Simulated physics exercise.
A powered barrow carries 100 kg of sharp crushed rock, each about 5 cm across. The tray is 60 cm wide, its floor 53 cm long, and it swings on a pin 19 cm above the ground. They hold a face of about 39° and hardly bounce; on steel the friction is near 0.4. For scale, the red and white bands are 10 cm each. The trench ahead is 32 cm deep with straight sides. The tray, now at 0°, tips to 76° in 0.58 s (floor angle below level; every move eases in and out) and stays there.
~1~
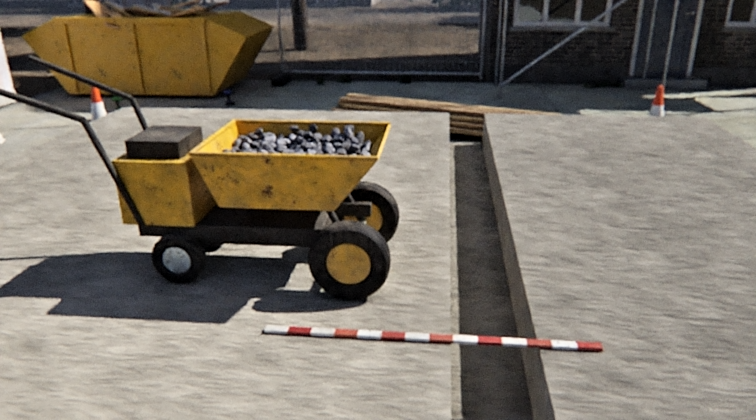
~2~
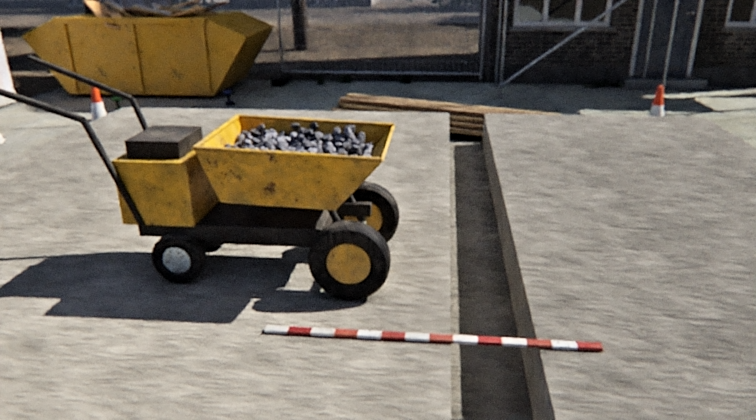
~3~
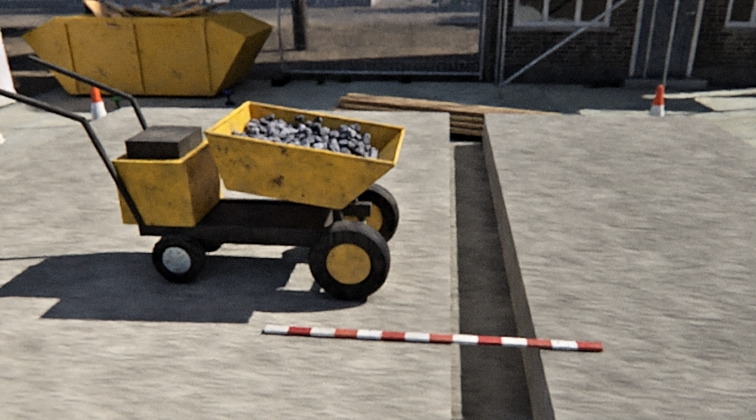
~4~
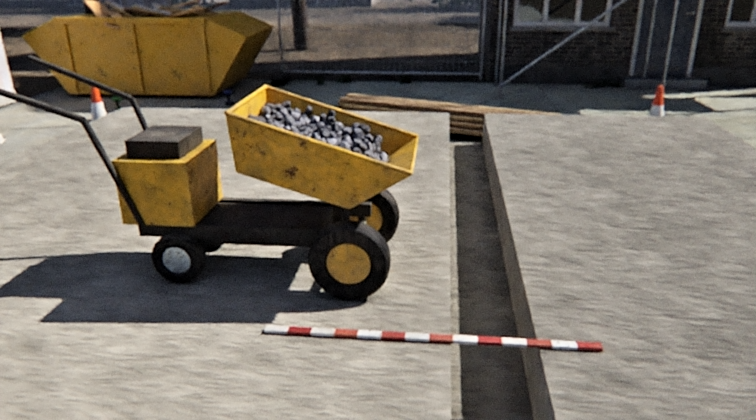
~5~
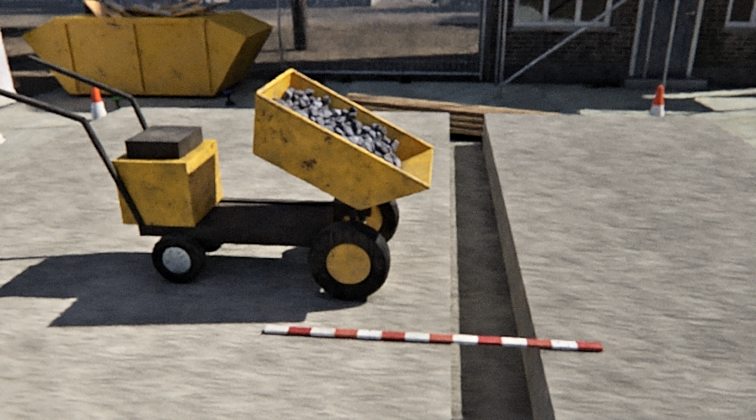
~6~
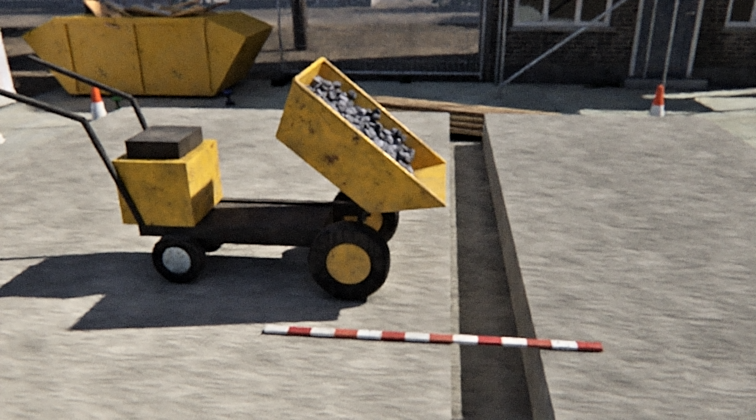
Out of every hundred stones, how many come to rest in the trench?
Close to 62 in a hundred.
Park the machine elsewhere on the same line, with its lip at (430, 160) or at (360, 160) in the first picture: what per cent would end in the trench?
First some 20, then 80 per cent.
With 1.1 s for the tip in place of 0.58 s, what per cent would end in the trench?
It would be near 90 per cent.
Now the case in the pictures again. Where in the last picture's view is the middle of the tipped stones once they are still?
Near (508, 311).
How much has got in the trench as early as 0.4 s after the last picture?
About 40 per cent by then.
Then, 0.1 s after the last picture the floor is at 63°, 100 % in the tray; the foremost stones are at (451, 208).
Then, 0.4 s after the last picture the floor is at 76°, 58 % in the tray, 38 % in the trench, 3 % past the trench; the foremost stones are at (535, 276).
Then, 0.7 s after the last picture the floor is at 76°, 8 % in the tray, 53 % in the trench, 38 % past the trench; the foremost stones are at (701, 274).
Then, 2.7 s after the last picture the floor is at 76°, 0 % in the tray, 62 % in the trench, 38 % past the trench; the foremost stones are past the picture's edge.
